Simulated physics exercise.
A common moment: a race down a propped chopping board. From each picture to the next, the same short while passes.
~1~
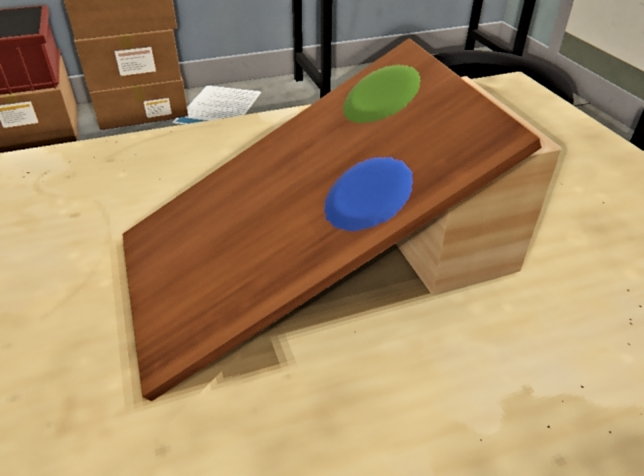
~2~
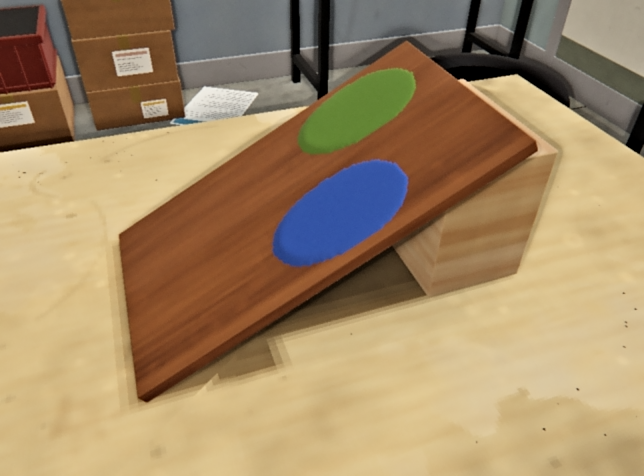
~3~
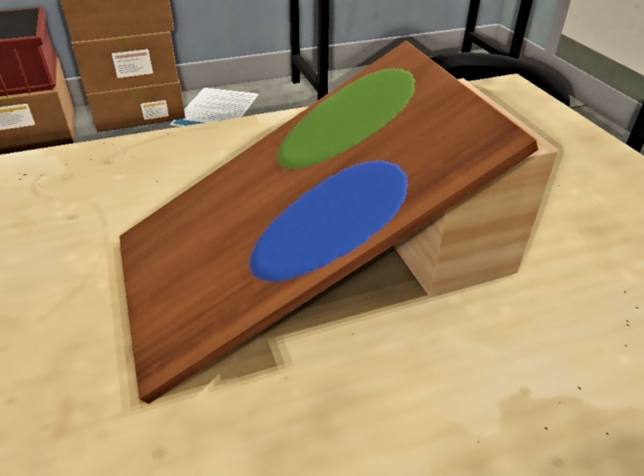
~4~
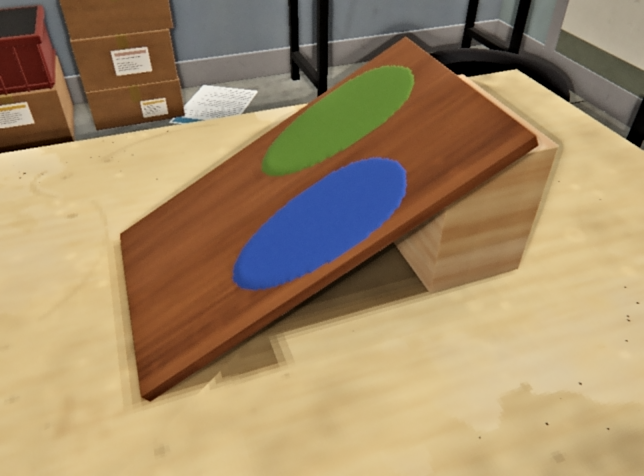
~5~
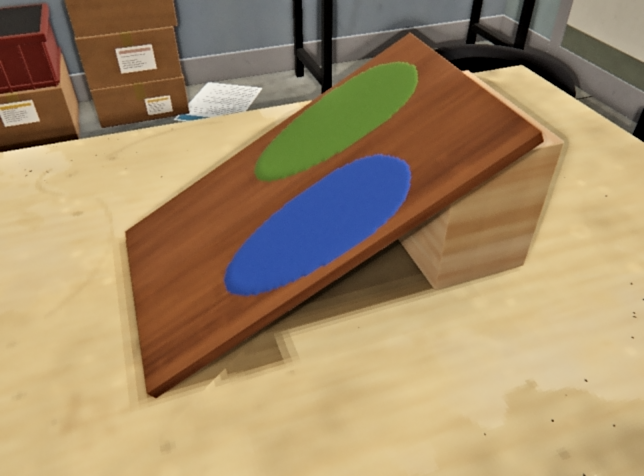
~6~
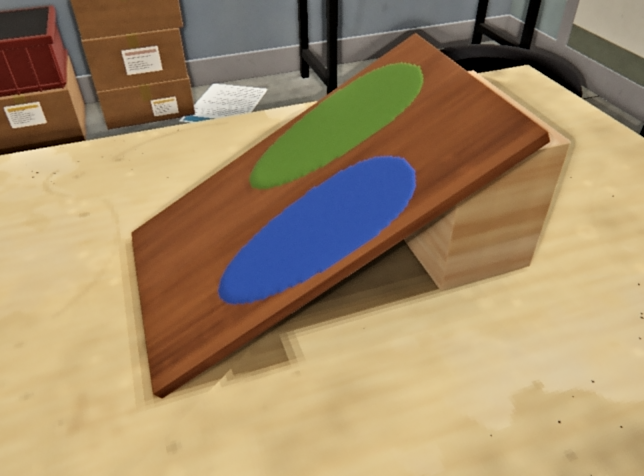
On a pale wooden table in a room with cardboard boxes behind, a brown board propped on a wooden block holds a green and a blue patch of paint. Both patches stretch quickly down the slope toward the lower left, then creep more slowly into long ovals, the blue reaching lower than the green.
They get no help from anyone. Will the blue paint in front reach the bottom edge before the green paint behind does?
Yes.
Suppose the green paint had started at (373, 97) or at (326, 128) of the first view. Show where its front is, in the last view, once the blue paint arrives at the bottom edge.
Roughly (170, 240), then (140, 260) for the other start.
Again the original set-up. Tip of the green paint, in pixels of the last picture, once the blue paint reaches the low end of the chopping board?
Tip position, last frame: Approx. (188, 225) px.
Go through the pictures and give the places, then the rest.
Tip of the blue paint half way down; tip of the green paint (355, 109) a quarter of the way down, in the first picture.
Tip of the blue paint (284, 245) half way down; tip of the green paint half way down, in the second picture.
Tip of the blue paint three quarters of the way down; tip of the green paint (286, 156) half way down, in the third picture.
Tip of the blue paint (243, 272) three quarters of the way down; tip of the green paint half way down, in the fourth picture.
Tip of the blue paint three quarters of the way down; tip of the green paint (264, 168) half way down, in the fifth picture.
Tip of the blue paint (228, 286) three quarters of the way down; tip of the green paint half way down, in the sixth picture.
Next, the blue paint is close to the edge; the green paint is three quarters of the way down.
Finally, the blue paint is at the low edge; the green paint is three quarters of the way down.
